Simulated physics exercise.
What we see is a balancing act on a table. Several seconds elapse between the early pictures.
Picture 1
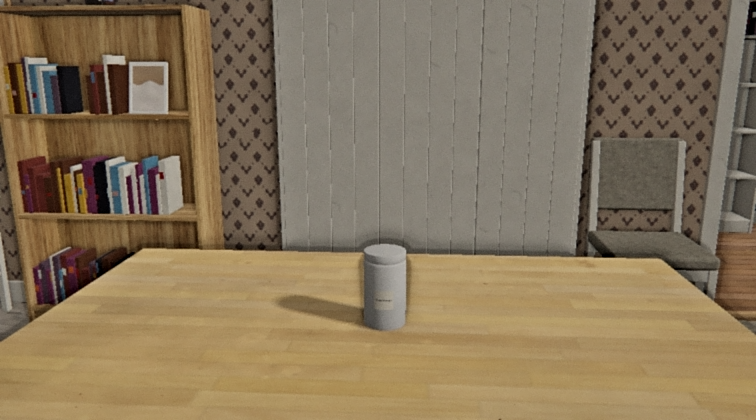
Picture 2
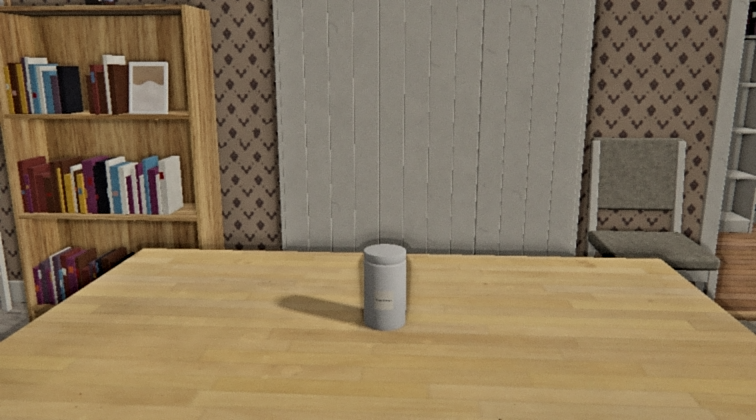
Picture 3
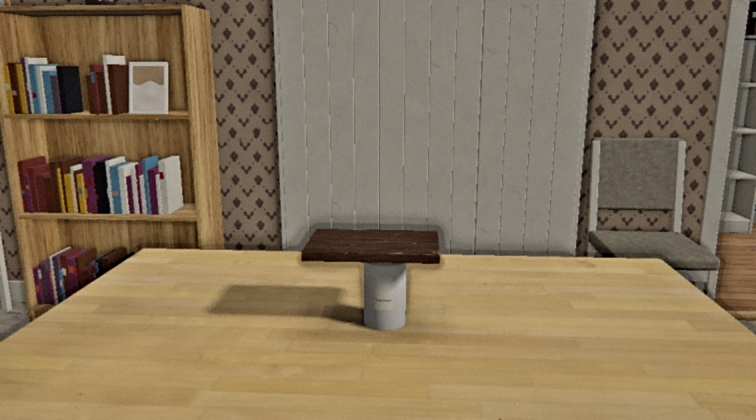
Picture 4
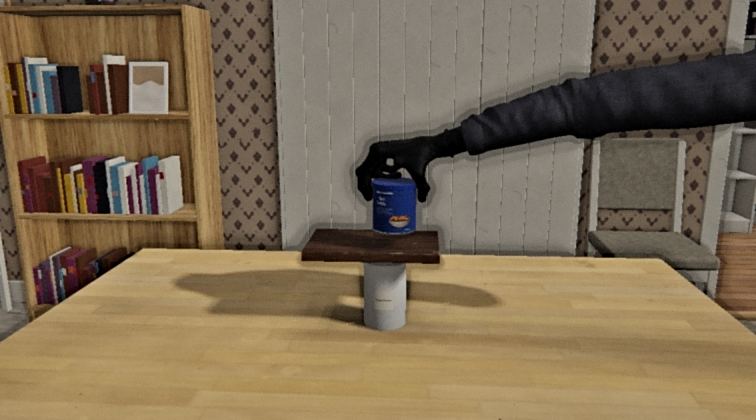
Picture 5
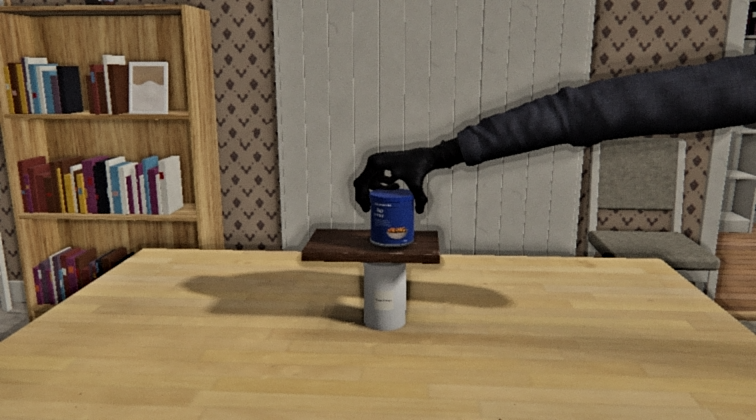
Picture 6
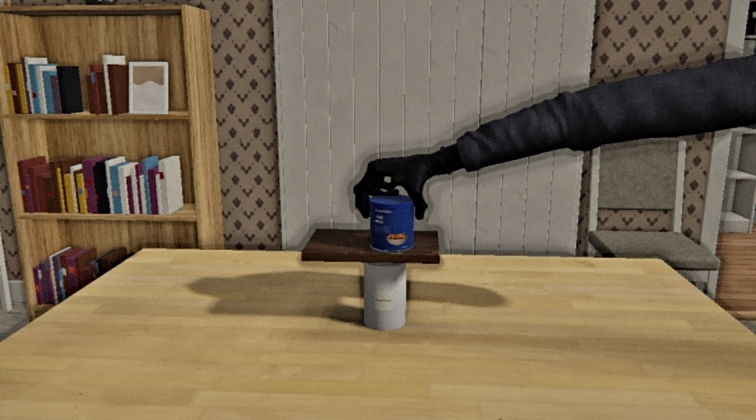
A gloved hand lowering a blue tin onto a dark wooden board resting across a white jar on a table.
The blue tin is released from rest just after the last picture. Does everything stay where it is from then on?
Yes, all of it stays put.
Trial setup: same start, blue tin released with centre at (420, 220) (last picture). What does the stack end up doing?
Well, it survives then.
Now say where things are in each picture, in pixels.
The last thing is not in view yet; white jar (385, 286), in the first picture.
The last thing is not in view yet; white jar (385, 286), in the second picture.
The last thing is not in view yet; white jar (385, 286), in the third picture.
Coming down; blue tin (394, 205); white jar (385, 286), in the fourth picture.
Coming down; blue tin (392, 217); white jar (385, 286), in the fifth picture.
Set down, still held; blue tin (392, 223); white jar (385, 286), in the sixth picture.
Then, 0.30 s later than the last frame, all is still.
Then, 0.70 s later than the last frame, blue tin resting near (392, 224).
When it is over, all 3 as before. End places, in pixels of the last picture, blue tin near (392, 224). The stack keeps its balance.
